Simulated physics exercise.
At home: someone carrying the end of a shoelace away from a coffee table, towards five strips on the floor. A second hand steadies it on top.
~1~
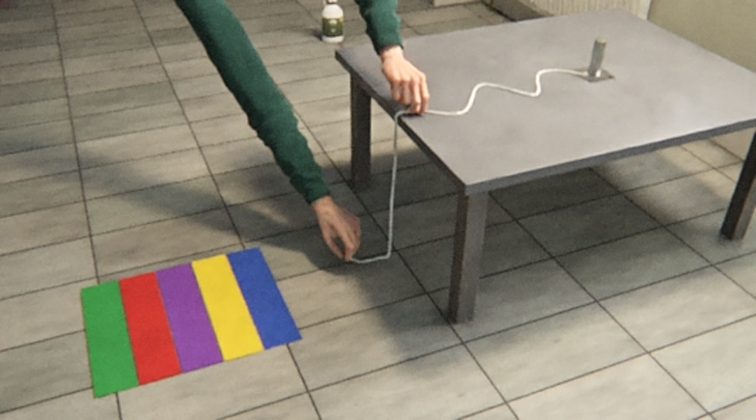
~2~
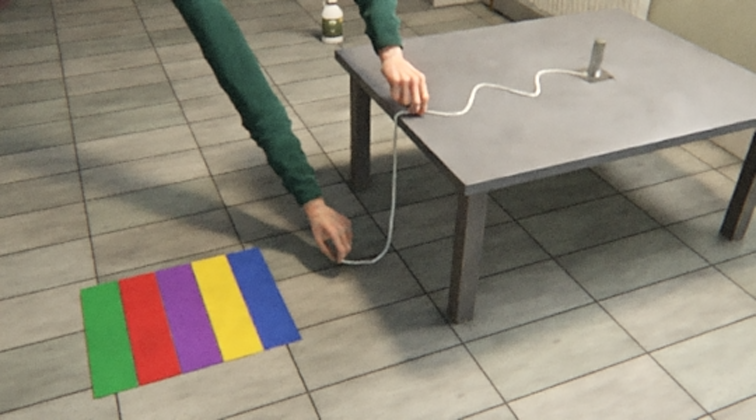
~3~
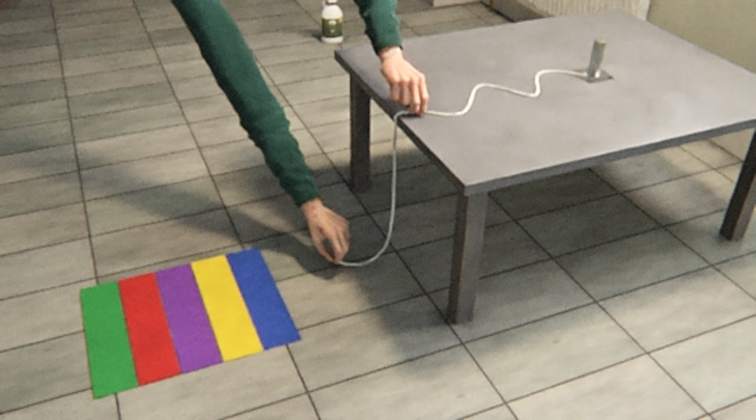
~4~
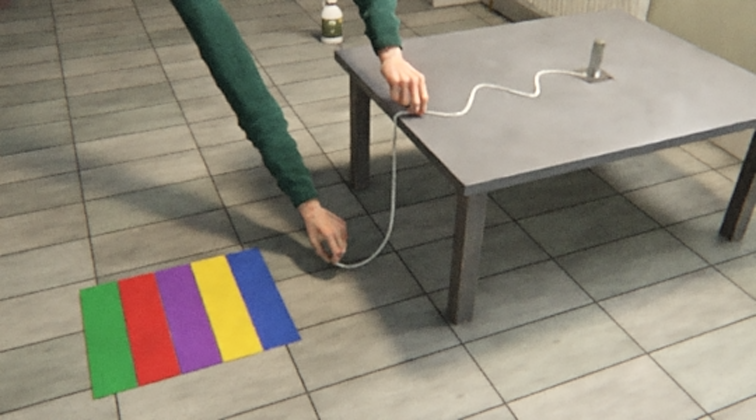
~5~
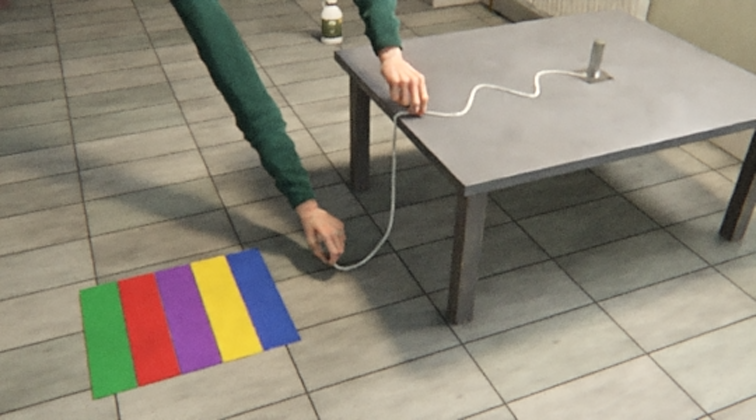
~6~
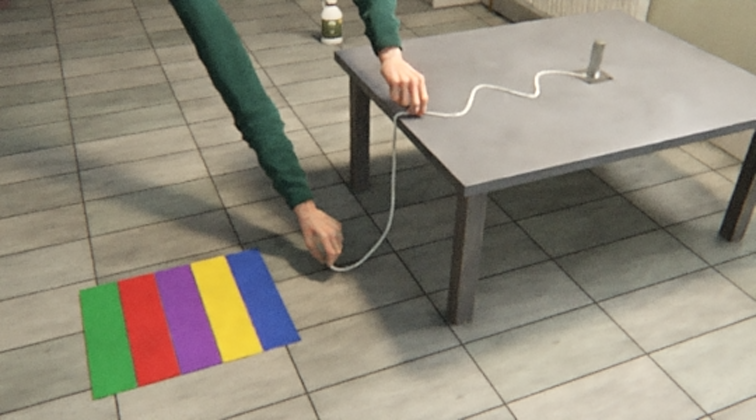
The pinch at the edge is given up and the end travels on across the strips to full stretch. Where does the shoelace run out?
The end stops over the red strip.
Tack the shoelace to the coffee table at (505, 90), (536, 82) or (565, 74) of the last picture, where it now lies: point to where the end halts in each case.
The places are (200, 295), (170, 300) and (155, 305).
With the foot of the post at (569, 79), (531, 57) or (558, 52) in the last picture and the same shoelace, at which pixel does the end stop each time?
Try by try, around (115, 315), (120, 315) and (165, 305).
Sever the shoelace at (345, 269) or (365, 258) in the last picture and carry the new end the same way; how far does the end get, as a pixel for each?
Try by try, around (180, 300) and (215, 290).
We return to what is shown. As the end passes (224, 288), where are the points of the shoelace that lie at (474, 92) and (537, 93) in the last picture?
Near (436, 108) and (508, 94).
A little later, end near (224, 288); over yellow.
Next, end near (177, 300); over purple.
When it is tight, end near (149, 307); over red. It gets as far as the red strip.
